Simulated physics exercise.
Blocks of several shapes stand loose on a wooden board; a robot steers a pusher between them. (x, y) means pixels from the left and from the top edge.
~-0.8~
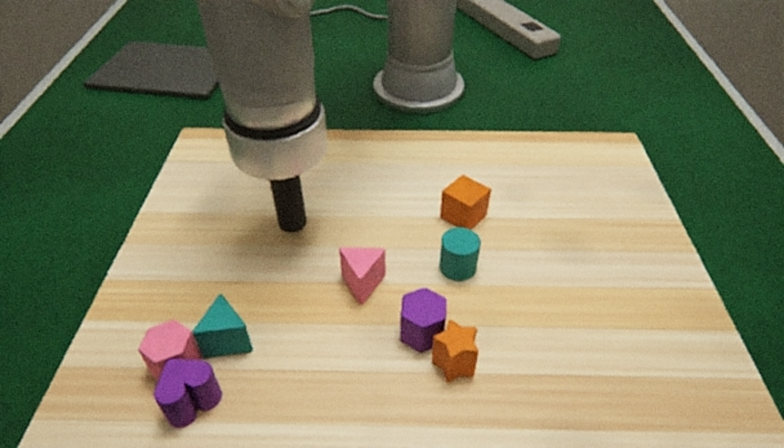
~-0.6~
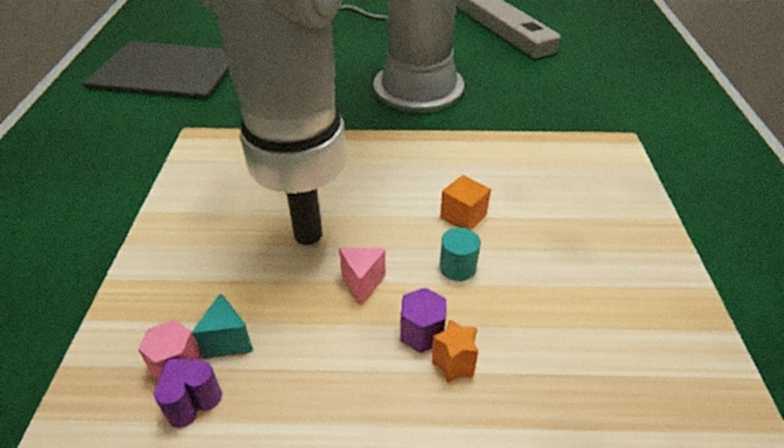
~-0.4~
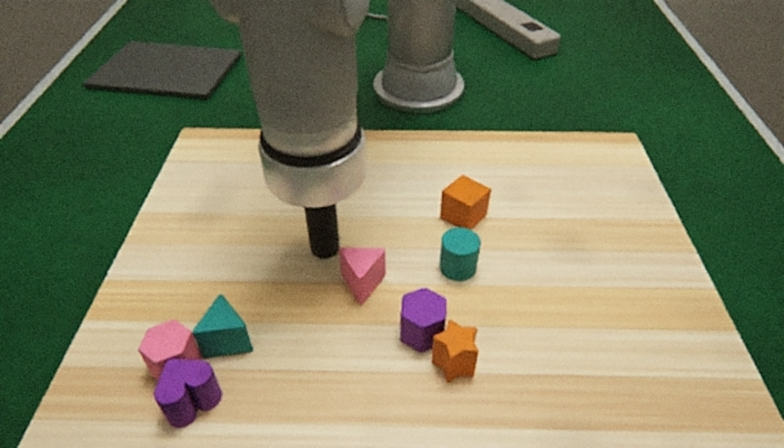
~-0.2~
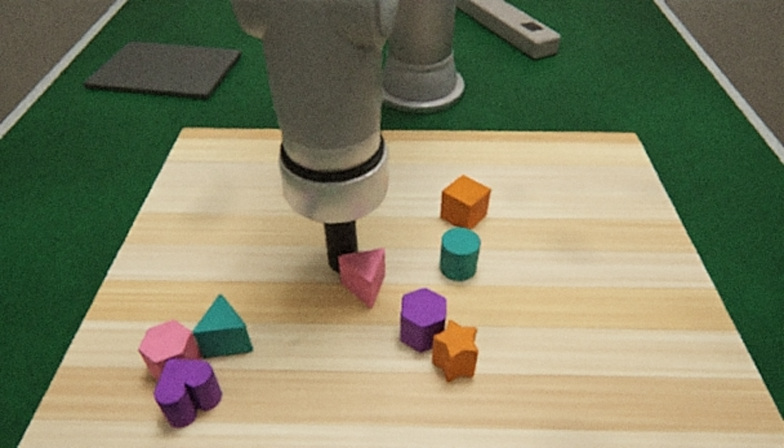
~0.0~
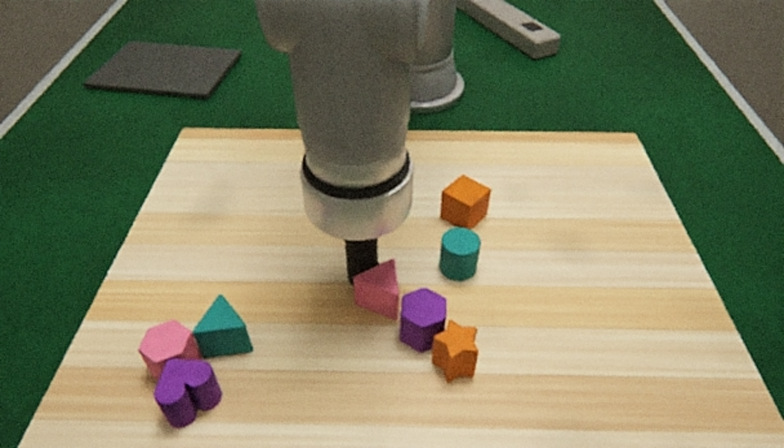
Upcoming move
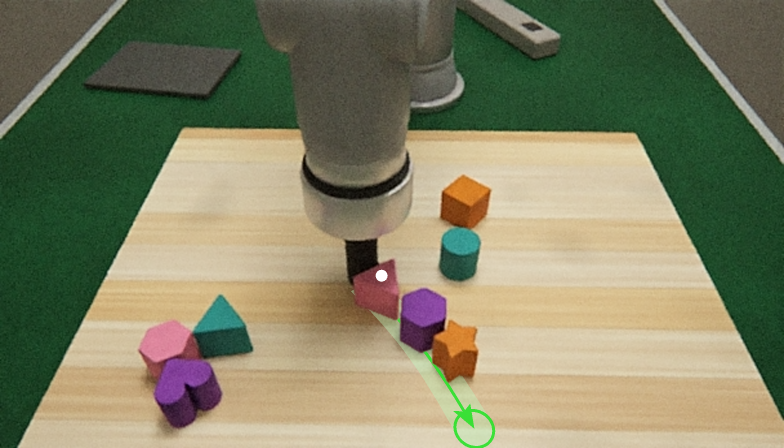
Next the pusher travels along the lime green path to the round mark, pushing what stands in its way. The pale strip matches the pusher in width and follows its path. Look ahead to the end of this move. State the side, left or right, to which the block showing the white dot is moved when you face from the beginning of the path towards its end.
Seen from start to end, it moves right.
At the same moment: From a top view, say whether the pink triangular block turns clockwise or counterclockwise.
From the top: Clockwise.
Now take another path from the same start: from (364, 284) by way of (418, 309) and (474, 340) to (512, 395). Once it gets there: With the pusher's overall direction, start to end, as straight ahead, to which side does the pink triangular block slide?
It moves over to the right.
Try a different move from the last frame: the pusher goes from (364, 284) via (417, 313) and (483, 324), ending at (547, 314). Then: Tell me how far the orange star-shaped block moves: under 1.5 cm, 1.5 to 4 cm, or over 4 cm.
The 1.5 to 4 cm band.
The drawn path runs from (364, 284) through (401, 322) and (438, 370) to (474, 428); the dot is on the pink triangular block.
The first path, step by step. One third of the way, pusher (402, 317); pink triangular block (399, 328), turned 10° clockwise; purple six-sided block (441, 314); orange star-shaped block (469, 343), turned 15° clockwise.
Two thirds of the way, pusher (438, 364); pink triangular block (406, 356), turned 90° clockwise; purple six-sided block (478, 330), turned 80° anticlockwise; orange star-shaped block (496, 365), turned 30° clockwise.
At the end, pusher (476, 423); pink triangular block (405, 357), turned 90° clockwise; purple six-sided block (480, 330), turned 85° anticlockwise; orange star-shaped block (503, 370); turquoise circular block not moved.
